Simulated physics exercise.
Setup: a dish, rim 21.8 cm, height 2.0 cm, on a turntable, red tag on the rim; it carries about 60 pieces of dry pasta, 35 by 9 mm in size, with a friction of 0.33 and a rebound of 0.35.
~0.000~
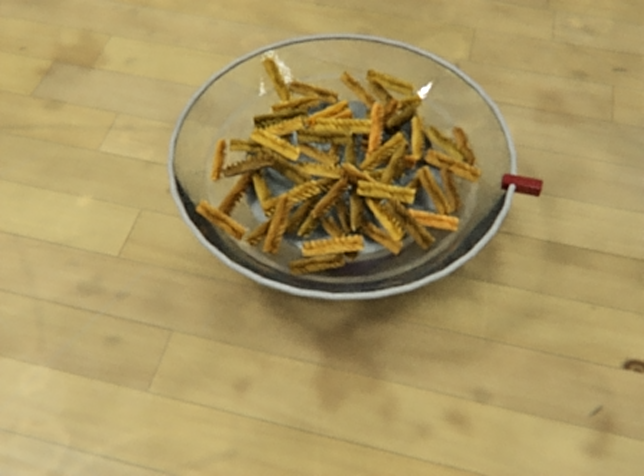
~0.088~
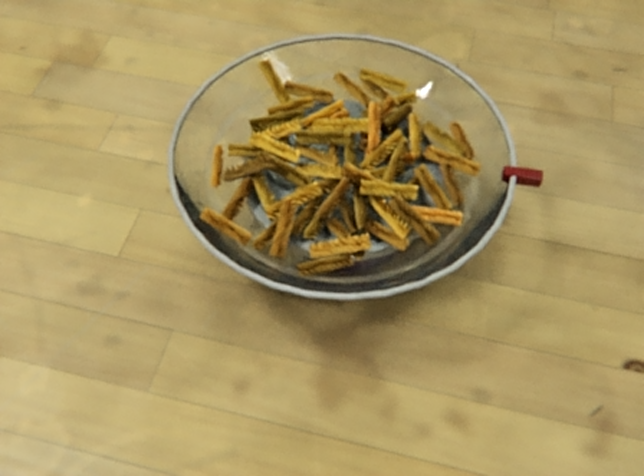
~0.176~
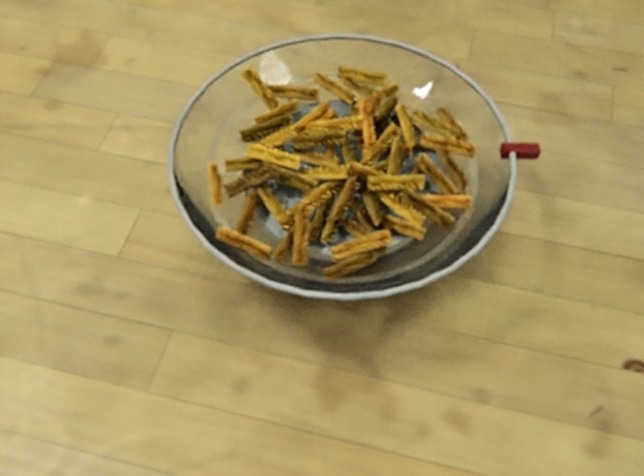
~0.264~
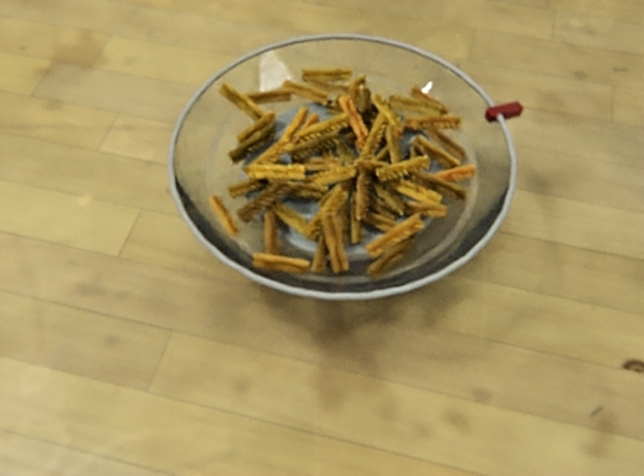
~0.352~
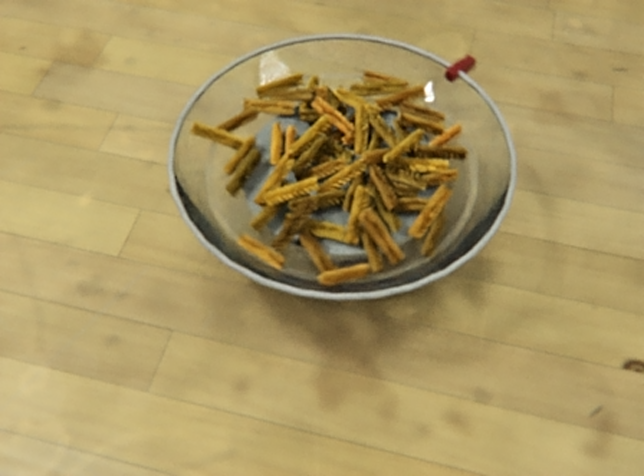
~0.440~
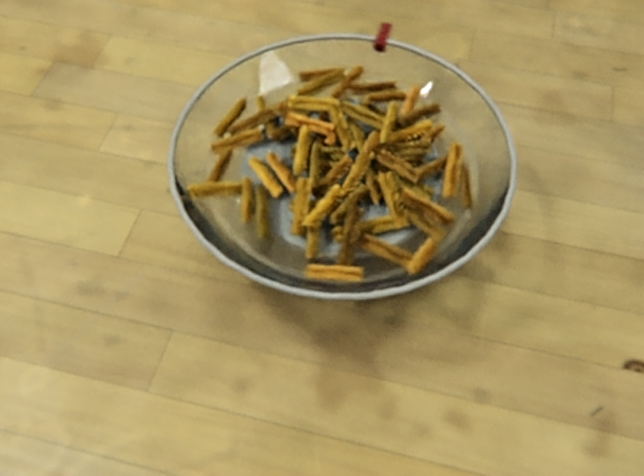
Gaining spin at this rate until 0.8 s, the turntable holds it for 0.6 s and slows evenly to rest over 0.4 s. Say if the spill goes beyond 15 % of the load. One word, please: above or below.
Above.
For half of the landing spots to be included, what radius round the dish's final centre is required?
It works out to near 22 cm.
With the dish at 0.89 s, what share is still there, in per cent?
Something like 75 per cent is still there.
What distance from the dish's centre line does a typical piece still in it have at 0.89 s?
The answer is about 9.0 cm.
Then, at 0.89 s, dish 75 %, in the air 25 %; middle of the pieces not yet landed near (347, 152).
After 1.27 s, dish 10 %, fallen right of where it stops 25 %, fallen behind where it stops 25 %, fallen in front of where it stops 15 %, fallen left of where it stops 20 %; middle of the pieces not yet landed near (366, 185).
Then, at 1.62 s, fallen right of where it stops 30 %, fallen behind where it stops 25 %, fallen in front of where it stops 20 %, fallen left of where it stops 20 %; middle of the pieces not yet landed near (504, 161).
After 1.95 s, fallen right of where it stops 30 %, fallen behind where it stops 30 %, fallen in front of where it stops 20 %, fallen left of where it stops 20 %.
At rest (2.2 s), fallen right of where it stops 30 %, fallen behind where it stops 30 %, fallen in front of where it stops 20 %, fallen left of where it stops 20 %.
